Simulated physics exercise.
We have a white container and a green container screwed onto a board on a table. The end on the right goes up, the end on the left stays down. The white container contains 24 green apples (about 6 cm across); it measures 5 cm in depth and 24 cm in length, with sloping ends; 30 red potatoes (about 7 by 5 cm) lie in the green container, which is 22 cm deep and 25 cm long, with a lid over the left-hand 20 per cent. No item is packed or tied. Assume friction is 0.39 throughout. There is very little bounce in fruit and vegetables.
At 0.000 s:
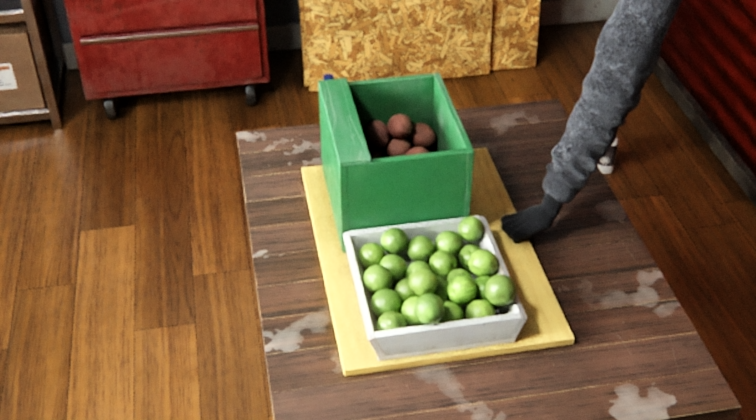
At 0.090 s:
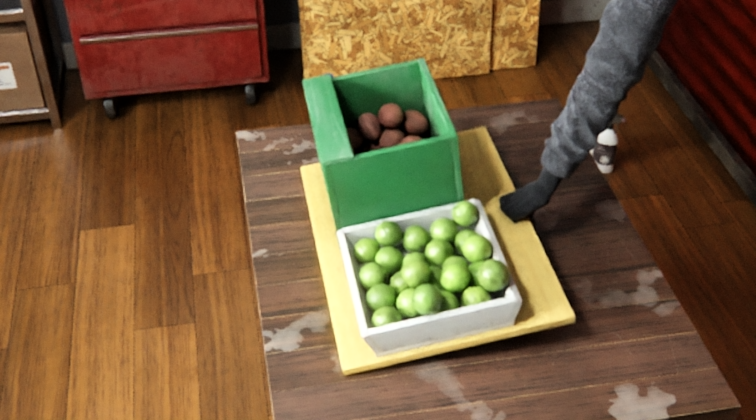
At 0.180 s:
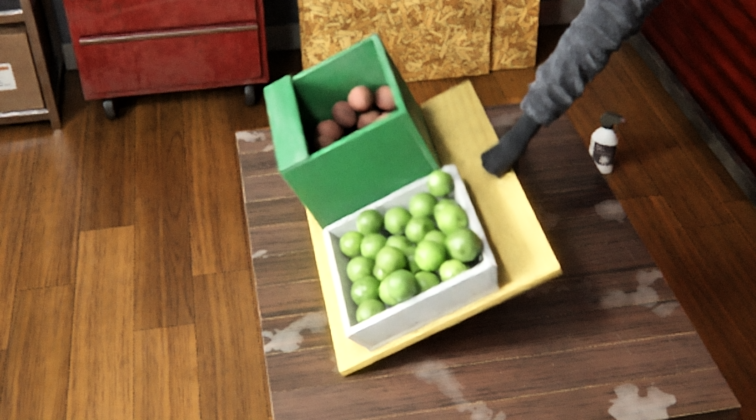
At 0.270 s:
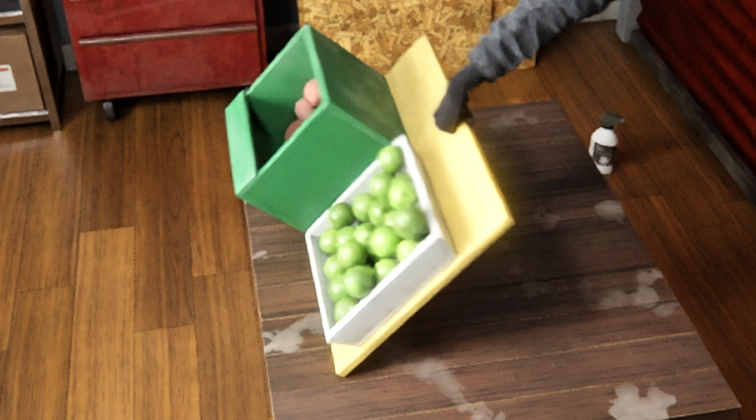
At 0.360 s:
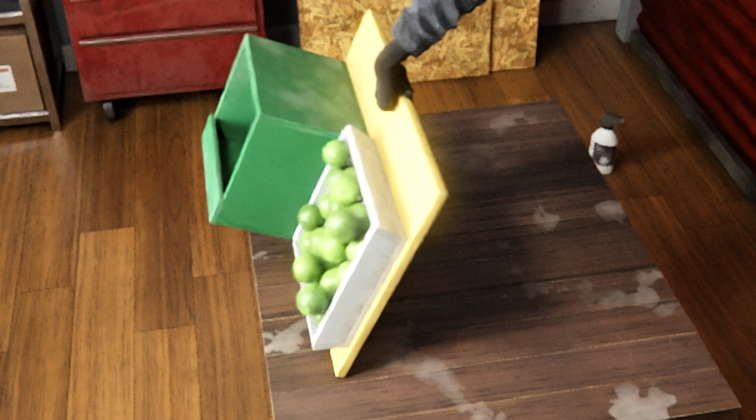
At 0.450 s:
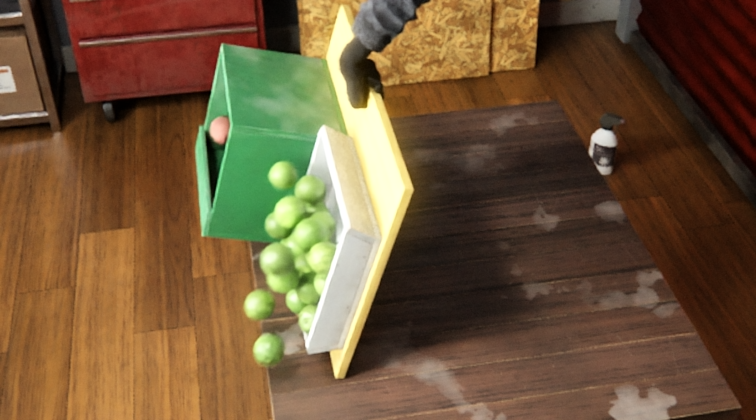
A yellow board lies on a worn, dark wooden surface in a workshop-like room with a plank floor, seen from above by a still camera. On it, a white tray of green apples sits in front of a green box of reddish-brown potatoes, near a red cabinet and a white bottle. A grey-sleeved, dark-gloved arm raises the board's right side steeply, and several apples tumble out leftward.
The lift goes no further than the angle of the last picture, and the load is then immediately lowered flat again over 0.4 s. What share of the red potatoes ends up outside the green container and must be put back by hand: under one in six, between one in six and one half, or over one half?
It keeps over five sixths.
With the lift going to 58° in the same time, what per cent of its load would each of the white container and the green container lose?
In that case white container 50 %, green container 0 %.
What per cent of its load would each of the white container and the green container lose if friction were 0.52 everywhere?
Then the white container sheds 100 per cent, while the green container sheds 10 per cent.
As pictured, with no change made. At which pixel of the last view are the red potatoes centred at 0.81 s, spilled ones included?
In the last view, the centre sits near (369, 170).
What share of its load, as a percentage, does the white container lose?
The white container loses 90 percent of its load.
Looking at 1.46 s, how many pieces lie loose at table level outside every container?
Near 3, by my count.
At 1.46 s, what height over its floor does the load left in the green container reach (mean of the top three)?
It stands close to 12 cm high.
After 0.61 s, tilt 48°; white container 5 in, 19 out and green container 30 in, 0 out.
After 0.81 s, tilt 2°; white container 3 in, 21 out and green container 29 in, 1 out.
After 1.09 s, tilt 0°; white container 3 in, 21 out and green container 29 in, 1 out.
Final count (at 1.46 s), white container 3 in, 21 out and green container 29 in, 1 out. Asked share, 1 of 30, 3 per cent.
